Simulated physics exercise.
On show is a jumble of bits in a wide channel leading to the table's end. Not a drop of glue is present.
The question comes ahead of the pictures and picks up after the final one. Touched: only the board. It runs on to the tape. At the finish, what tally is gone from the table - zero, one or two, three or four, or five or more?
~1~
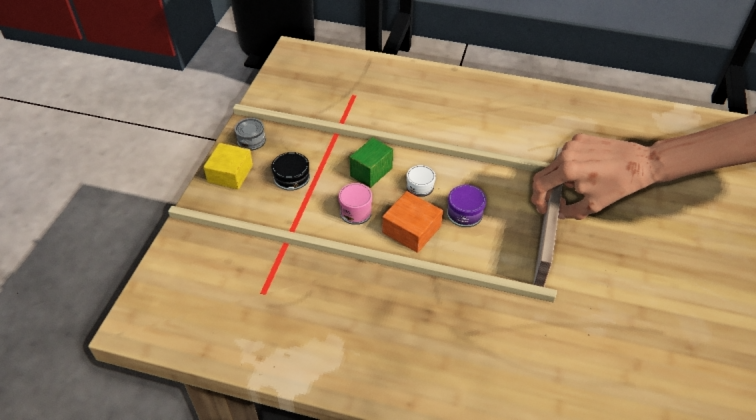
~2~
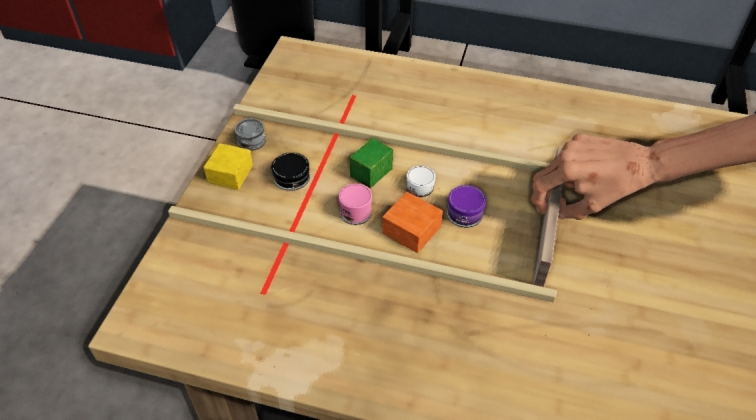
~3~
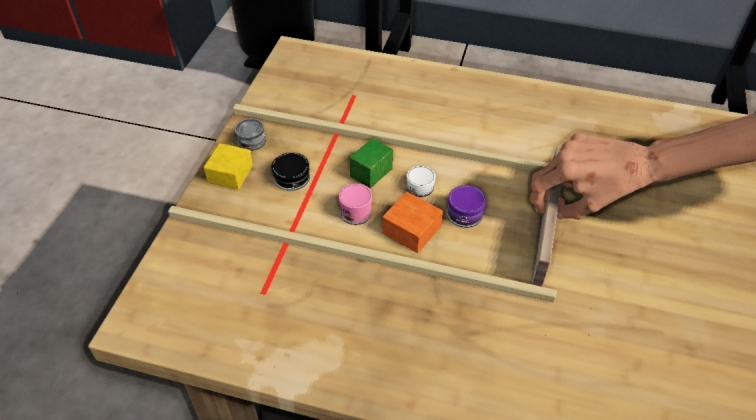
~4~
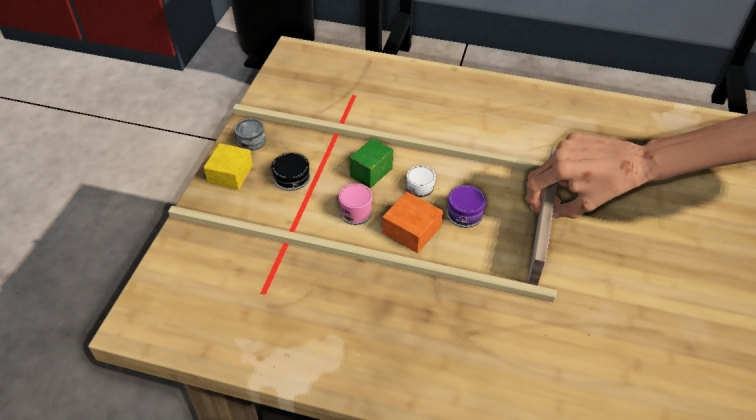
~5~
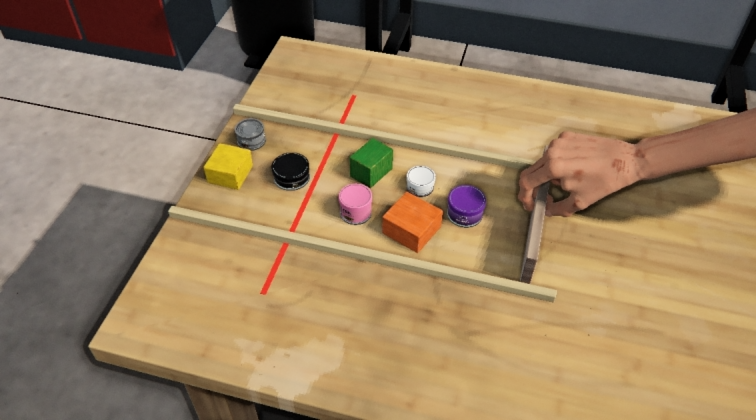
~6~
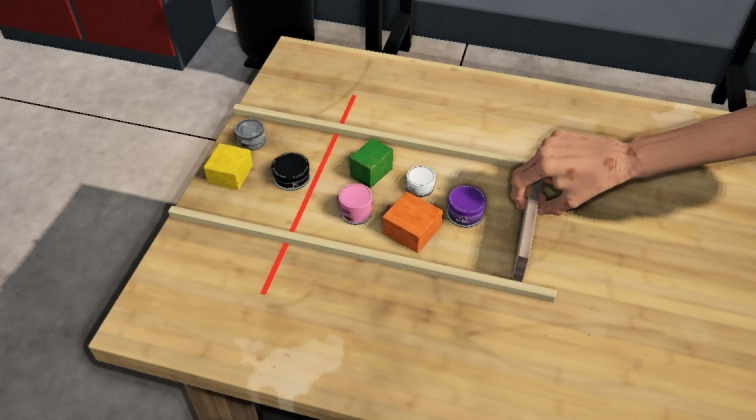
The tally gone is zero.
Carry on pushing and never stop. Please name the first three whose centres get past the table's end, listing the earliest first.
In order they are the yellow block, the grey pot and the pink pot.
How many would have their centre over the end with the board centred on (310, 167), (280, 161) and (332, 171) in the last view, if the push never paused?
First 0, next 1, last 0.
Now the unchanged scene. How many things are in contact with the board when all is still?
The count is 3.
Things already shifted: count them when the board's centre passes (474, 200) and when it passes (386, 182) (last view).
Counts: 1 and 5.
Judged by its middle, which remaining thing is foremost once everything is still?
The yellow block.
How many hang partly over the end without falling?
0, I think.
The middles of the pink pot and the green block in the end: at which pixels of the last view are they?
Final centres, first then second: (247, 188), (287, 140).
Soon after, none off yet; yellow block at rest near (229, 166); grey pot at rest near (251, 134); black tin at rest near (291, 172).
In the end, the number that fall off is zero.
